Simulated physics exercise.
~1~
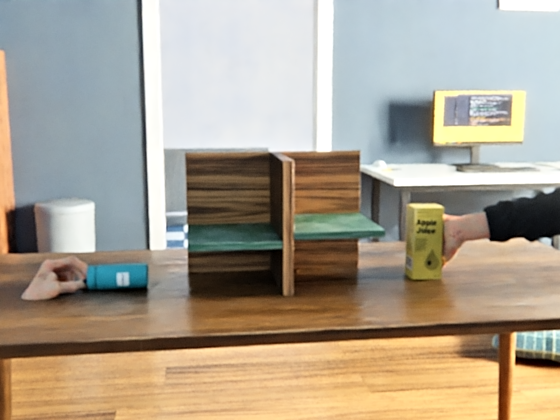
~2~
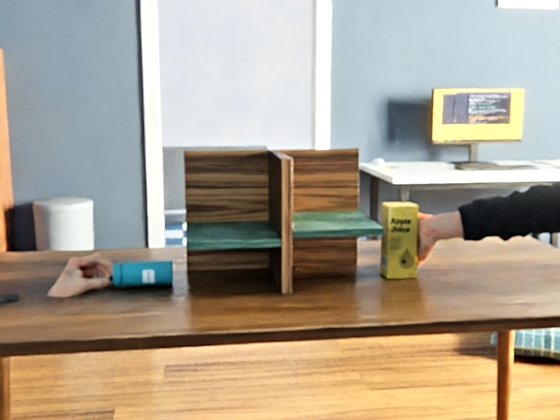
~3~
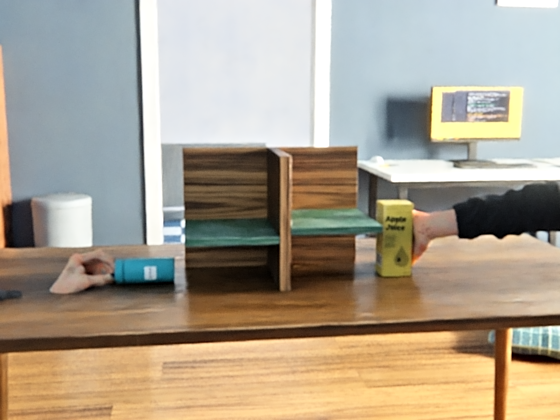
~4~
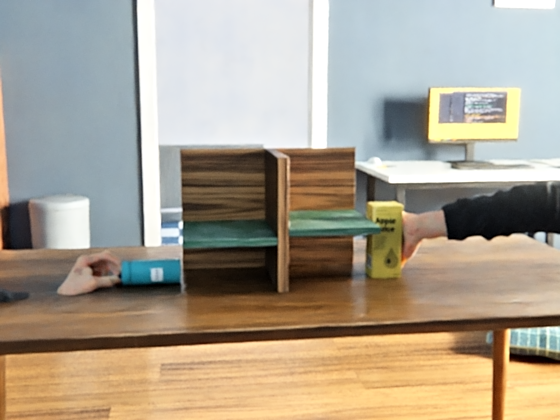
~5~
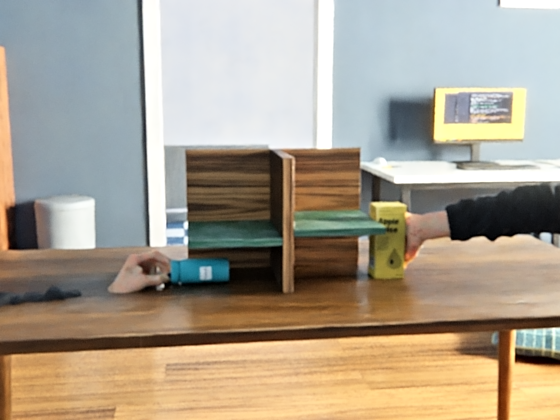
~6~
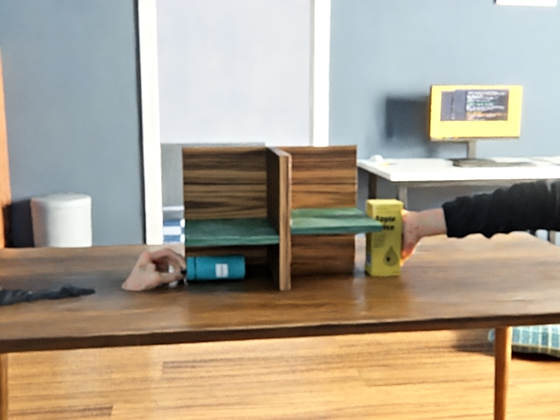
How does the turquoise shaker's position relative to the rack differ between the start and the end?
At the start the turquoise shaker lies on the table to the left of the rack, clear of it. By the end it is further right, lying beneath the rack's left shelf.
Turquoise shaker on its side sliding right under a low rack shelf, while a hand-pushed upright yellow carton stops at the opposite edge.
